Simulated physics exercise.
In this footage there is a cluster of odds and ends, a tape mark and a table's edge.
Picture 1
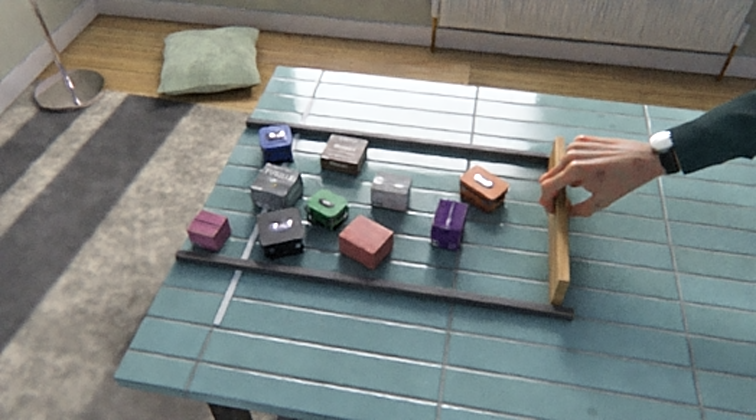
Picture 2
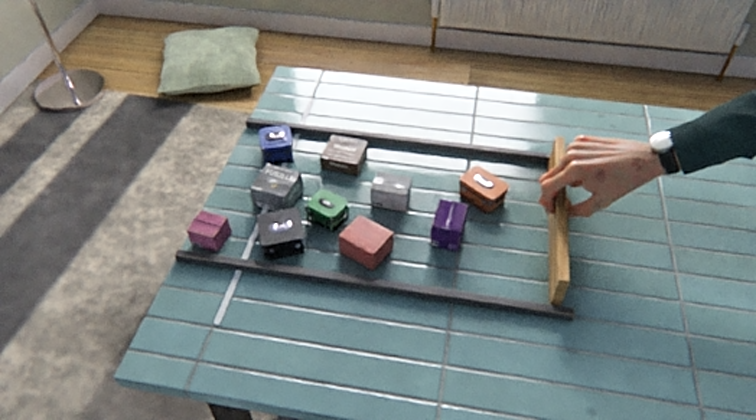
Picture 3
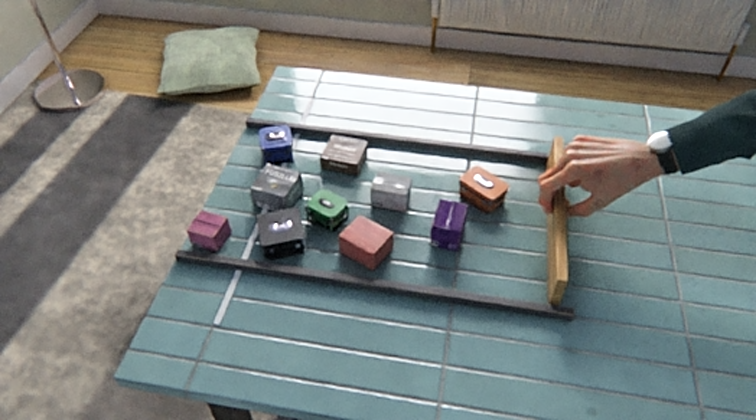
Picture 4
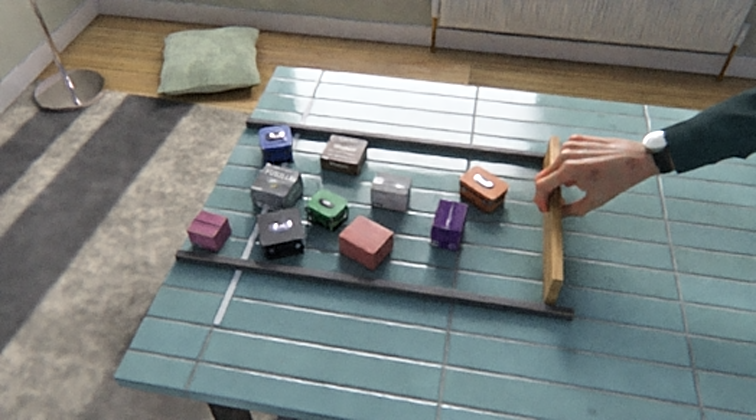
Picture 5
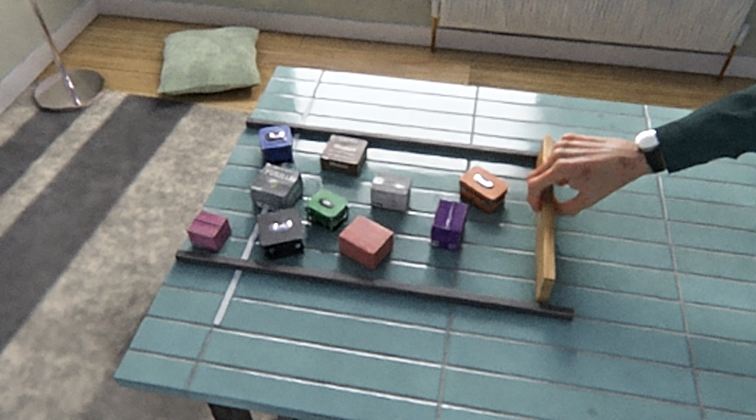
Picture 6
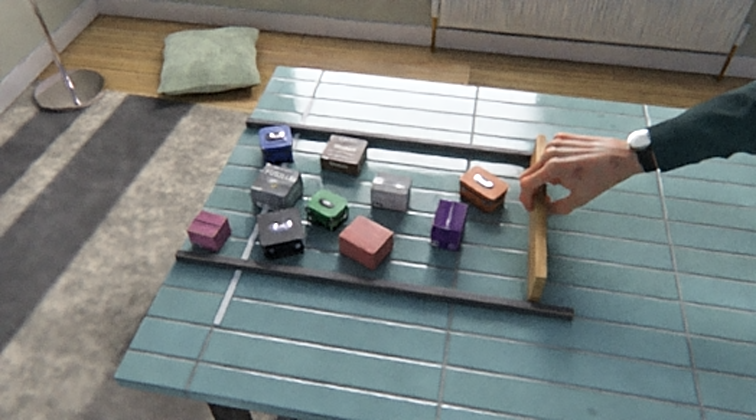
A hand in a dark green sleeve with a white wristwatch grips an upright wooden board on a teal tiled table, seen from above at an angle in a room with a rug and green cushion. Small blue, grey, black, pink, green, red, purple and orange cases sit left of the board between two dark rails, near a pale tape line. The hand slides the board slightly left while the cases and camera stay still.
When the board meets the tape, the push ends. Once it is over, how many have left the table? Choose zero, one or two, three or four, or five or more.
Three or four of them have left the table.
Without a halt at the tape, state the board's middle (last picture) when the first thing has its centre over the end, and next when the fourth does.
At (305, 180) for the first, at (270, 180) for the fourth.
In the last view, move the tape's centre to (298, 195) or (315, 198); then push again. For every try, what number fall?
1, then 0.
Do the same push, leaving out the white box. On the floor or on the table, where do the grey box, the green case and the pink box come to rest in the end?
Grey box: Over the edge; green case: Still there; pink box: Over the edge.
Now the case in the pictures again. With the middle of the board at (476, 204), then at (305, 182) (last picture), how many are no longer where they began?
Tally: 1; 10.
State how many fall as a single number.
Count of fallen: 3.
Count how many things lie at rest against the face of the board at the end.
3.
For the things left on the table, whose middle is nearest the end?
That's the black case.
Soon after, none off yet; pink box at rest near (210, 231); blue case at rest near (277, 145); grey box at rest near (277, 189).
In the end, the number that fall off is three or four; gone, grey box, blue case and pink box.
